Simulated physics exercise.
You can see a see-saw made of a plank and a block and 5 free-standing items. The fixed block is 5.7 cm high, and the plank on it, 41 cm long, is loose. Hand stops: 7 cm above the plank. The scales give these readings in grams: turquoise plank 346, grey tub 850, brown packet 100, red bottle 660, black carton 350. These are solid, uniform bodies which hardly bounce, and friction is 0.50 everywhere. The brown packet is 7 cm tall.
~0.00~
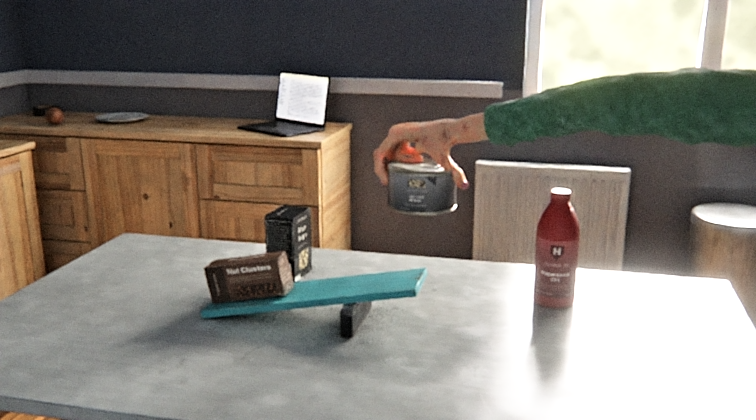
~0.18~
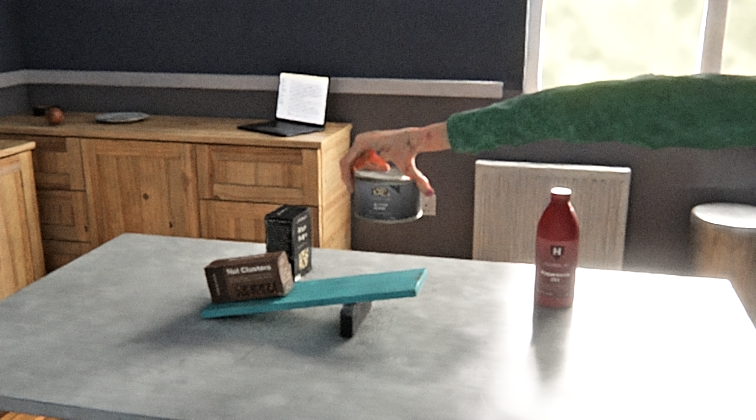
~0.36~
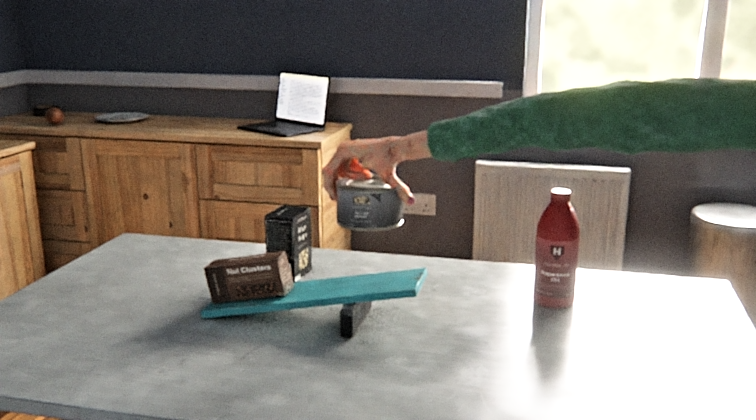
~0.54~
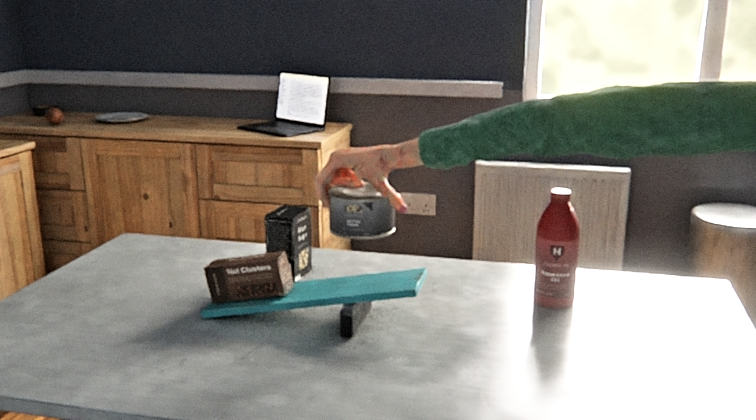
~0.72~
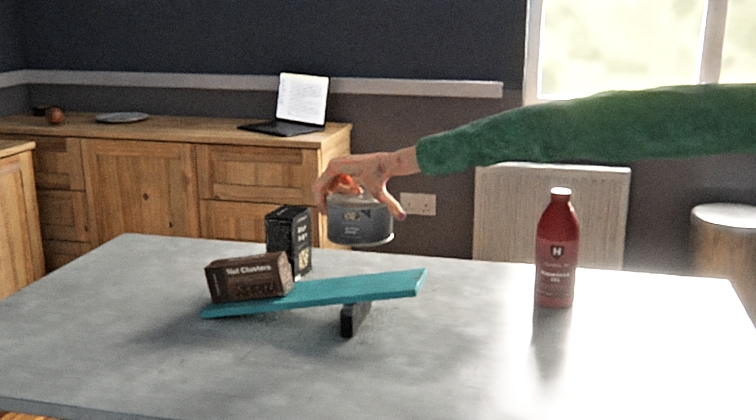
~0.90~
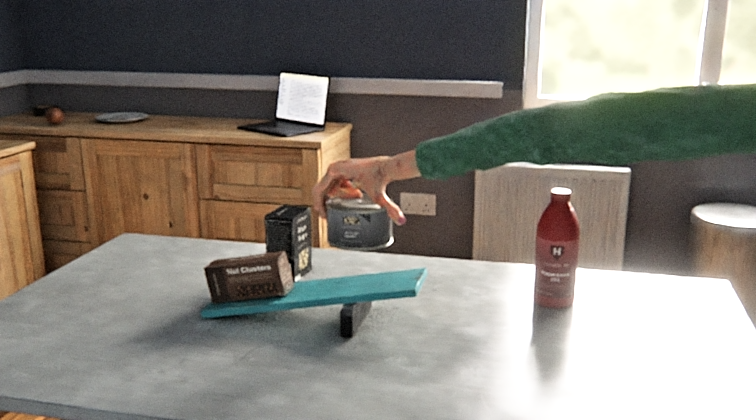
A hand in a green sleeve carried a grey tub left and downward, slowing until it held still above a tilted turquoise plank, while the brown packet on the plank's lower end stayed put.
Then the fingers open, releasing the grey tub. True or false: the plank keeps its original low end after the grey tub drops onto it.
True.
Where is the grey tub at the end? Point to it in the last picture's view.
Around (354, 266).
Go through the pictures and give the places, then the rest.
In the first frame, 13 cm from its drop point; grey tub (422, 186); turquoise plank (314, 293).
In the second frame, 7 cm from its drop point; grey tub (388, 194); red bottle (557, 247).
In the third frame, 4 cm from its drop point; grey tub (370, 202); turquoise plank (314, 293).
In the fourth frame, 2 cm from its drop point; grey tub (362, 210); red bottle (557, 247).
In the fifth frame, 1 cm from its drop point; grey tub (360, 217); turquoise plank (314, 293).
Held still over the plank; grey tub (360, 221); red bottle (557, 247), in the sixth frame.
After 1.10 s, plank at 12°, leaning as at the start; grey tub slid 5 cm near (360, 248).
After 1.20 s, plank at 12°, leaning as at the start; grey tub leaning 12° near (355, 266); brown packet leaning 12°.
After 1.30 s, plank at 12°, leaning as at the start; grey tub leaning 12° near (355, 266).
At rest (2.0 s), plank at 12°, leaning as at the start; not toppled but over 4 cm from the start, grey tub; the other 4 in place, give or take 4 cm. Seen from the same camera at the end, grey tub near (355, 266). The plank ends as it began.
